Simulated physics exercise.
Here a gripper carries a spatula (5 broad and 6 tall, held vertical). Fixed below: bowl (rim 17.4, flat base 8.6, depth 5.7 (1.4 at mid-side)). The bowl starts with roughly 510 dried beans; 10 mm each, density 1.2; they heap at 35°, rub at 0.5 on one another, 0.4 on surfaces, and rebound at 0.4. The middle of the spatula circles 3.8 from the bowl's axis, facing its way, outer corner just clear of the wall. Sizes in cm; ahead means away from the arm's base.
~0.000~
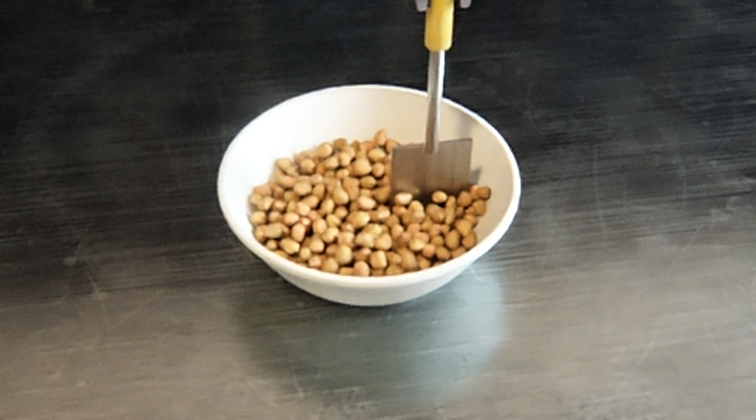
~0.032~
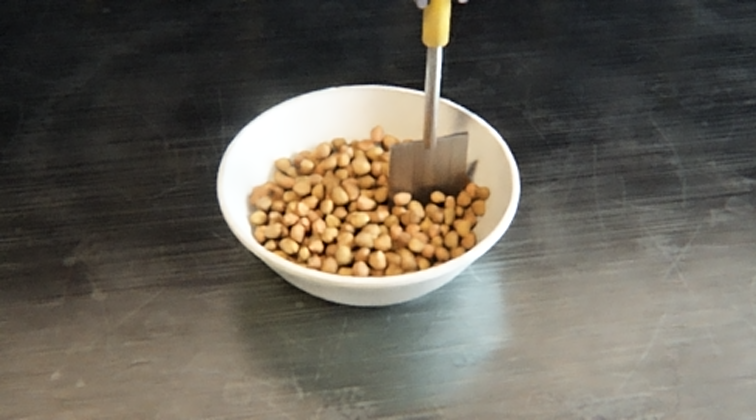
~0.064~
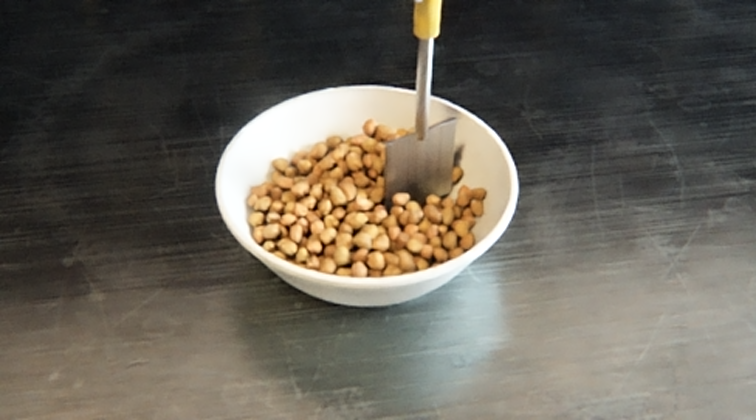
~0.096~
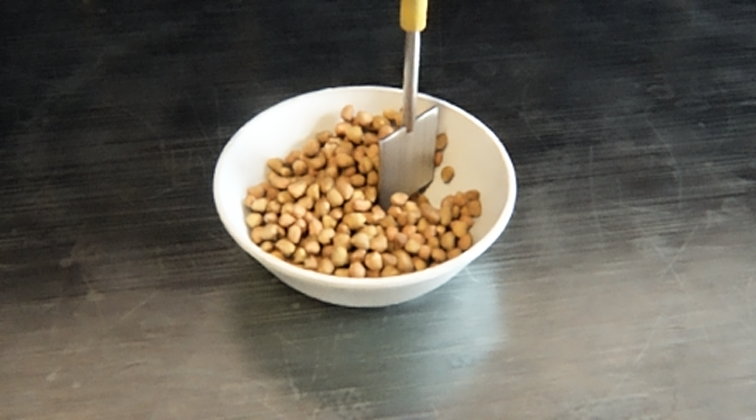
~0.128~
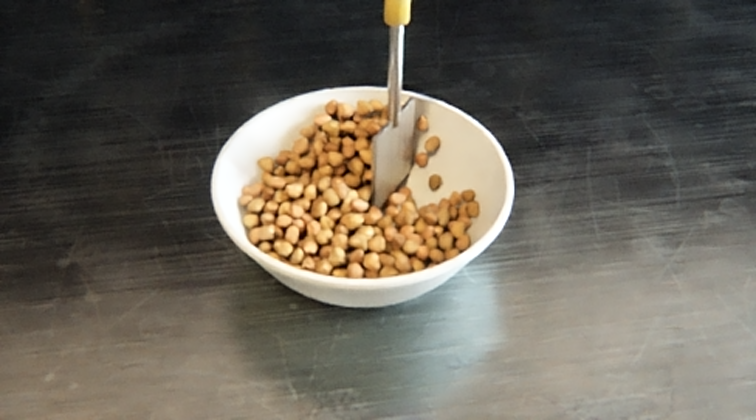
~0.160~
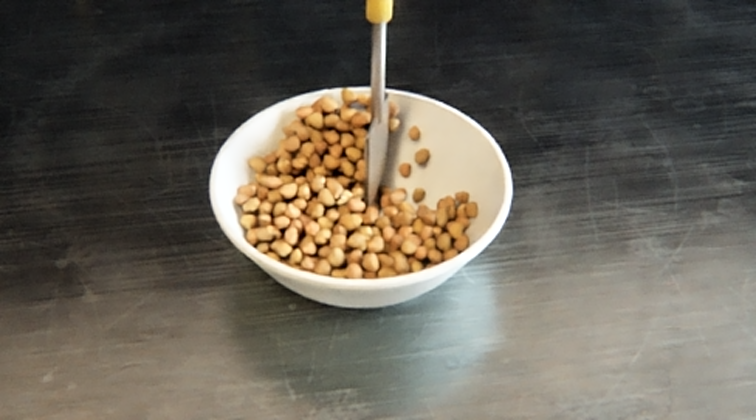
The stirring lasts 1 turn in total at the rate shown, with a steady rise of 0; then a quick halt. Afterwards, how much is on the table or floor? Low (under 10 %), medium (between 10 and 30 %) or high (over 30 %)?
Share on the table or floor: Medium (between 10 and 30 %).
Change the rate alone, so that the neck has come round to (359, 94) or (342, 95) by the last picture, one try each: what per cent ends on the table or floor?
About 25 and 30 per cent.
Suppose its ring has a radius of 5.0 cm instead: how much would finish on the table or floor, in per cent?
In that case some 10 per cent.
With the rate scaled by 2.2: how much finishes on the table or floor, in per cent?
About 45 per cent.
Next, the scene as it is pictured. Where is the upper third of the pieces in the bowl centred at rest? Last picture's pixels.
Around (409, 147).
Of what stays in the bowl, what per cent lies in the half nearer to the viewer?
Some 25 per cent.
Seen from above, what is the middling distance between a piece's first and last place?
Some 8 cm.
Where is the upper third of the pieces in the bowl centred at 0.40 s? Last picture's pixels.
Near (293, 229).
After 0.40 s, 180° round, highest piece 8 above the table; 487 in the bowl, 10 on the table or floor, 11 in flight or on the tool.
After 0.65 s, 294° round, highest piece 8 above the table; 440 in the bowl, 57 on the table or floor, 11 in flight or on the tool.
After 0.97 s, 0° round, highest piece 7 above the table; 427 in the bowl, 80 on the table or floor, 1 in flight or on the tool.
After 1.67 s, 0° round, highest piece 7 above the table; 427 in the bowl, 81 on the table or floor.
In the end, 427 in the bowl, 81 on the table or floor. That is 16 % on the table or floor.
